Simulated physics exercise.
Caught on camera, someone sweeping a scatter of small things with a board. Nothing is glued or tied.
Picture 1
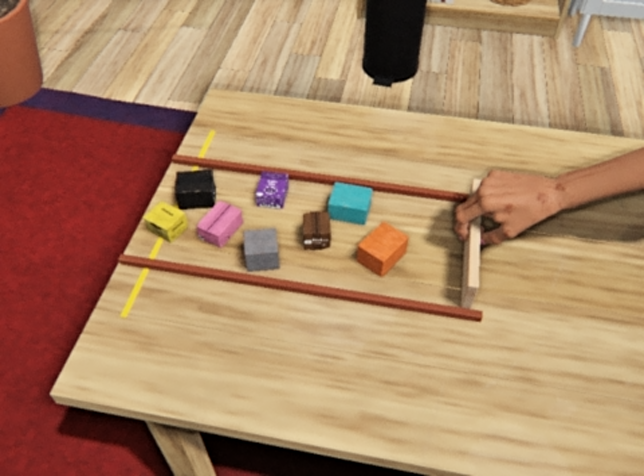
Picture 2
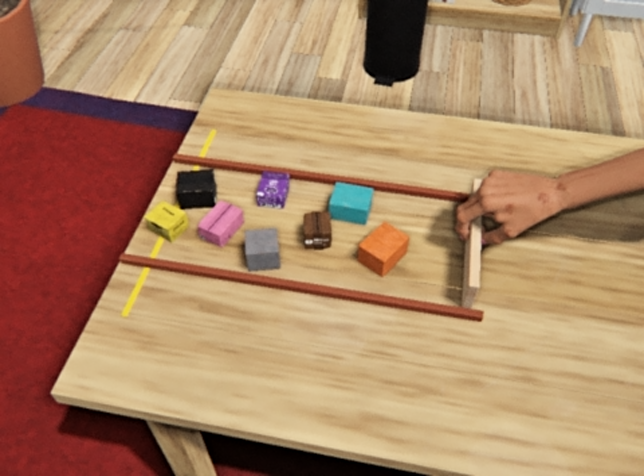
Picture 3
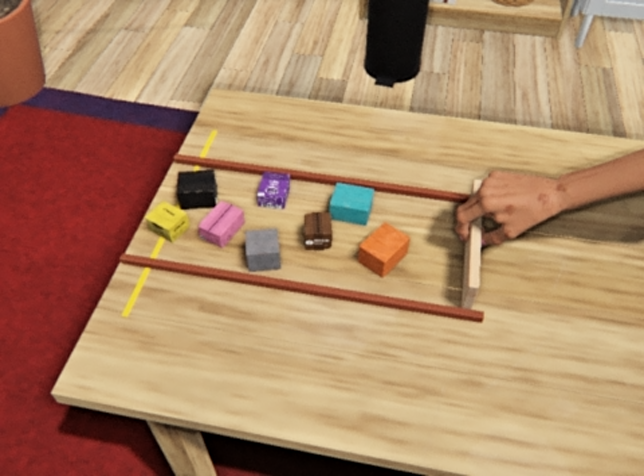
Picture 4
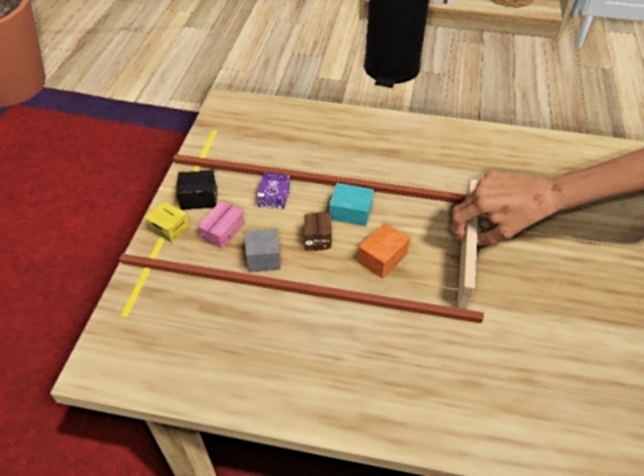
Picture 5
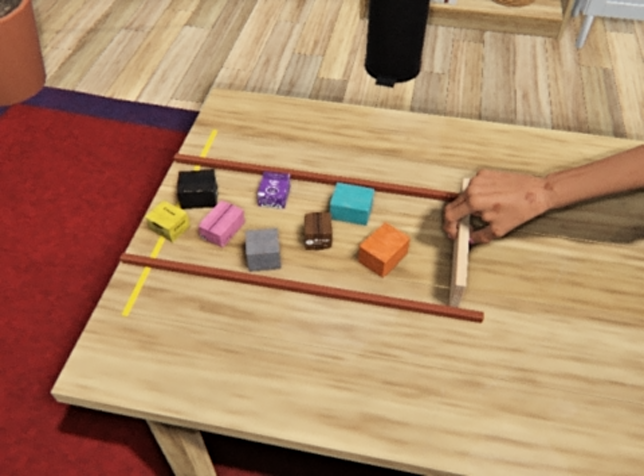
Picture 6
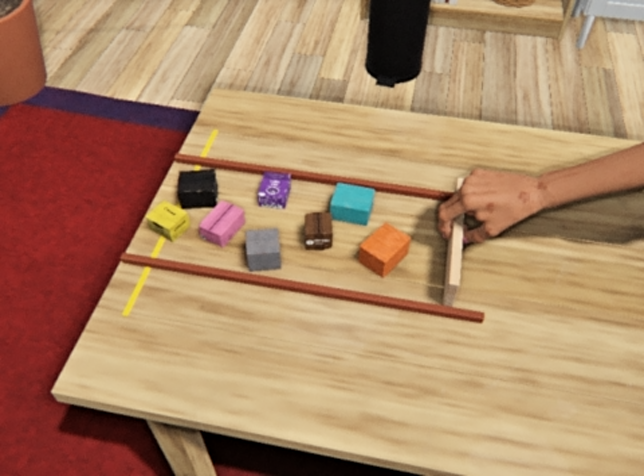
A hand at the right grips an upright wooden board on a pale wooden table, seen from above at an angle in a room with a red rug and wood floor. Between two reddish-brown rails lie yellow, black, pink, purple, grey, brown, turquoise and orange blocks, the yellow one by a yellow tape line. The board barely shifts, then slides slightly left, touching nothing, while blocks and view stay practically still.
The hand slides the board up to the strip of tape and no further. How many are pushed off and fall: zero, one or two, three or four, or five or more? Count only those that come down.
In the end the number that fall off is five or more.
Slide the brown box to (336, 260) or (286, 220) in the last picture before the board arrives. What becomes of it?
In that order, it tumbles off; tumbles off.
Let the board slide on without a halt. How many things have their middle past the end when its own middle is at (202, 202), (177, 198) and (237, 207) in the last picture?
It would be 3, 6 and 1.
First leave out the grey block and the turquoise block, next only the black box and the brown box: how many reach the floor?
The counts: 4 and 4.
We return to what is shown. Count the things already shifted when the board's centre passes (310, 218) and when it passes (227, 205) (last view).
By then 5, and 8.
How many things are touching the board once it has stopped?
2 of them.
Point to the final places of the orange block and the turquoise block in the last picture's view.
The orange block at (152, 218), the turquoise block at (169, 178).
Soon after, none off yet; yellow box at rest near (168, 221); black box at rest near (198, 189); pink box at rest near (222, 224).
Then, none off yet; yellow box moved about its own width near (150, 218); black box moved a little near (182, 187); pink box moved about its own width near (182, 218).
At rest, the number that fall off is five or more; fallen, brown box, grey block, purple box, pink box, black box and yellow box.
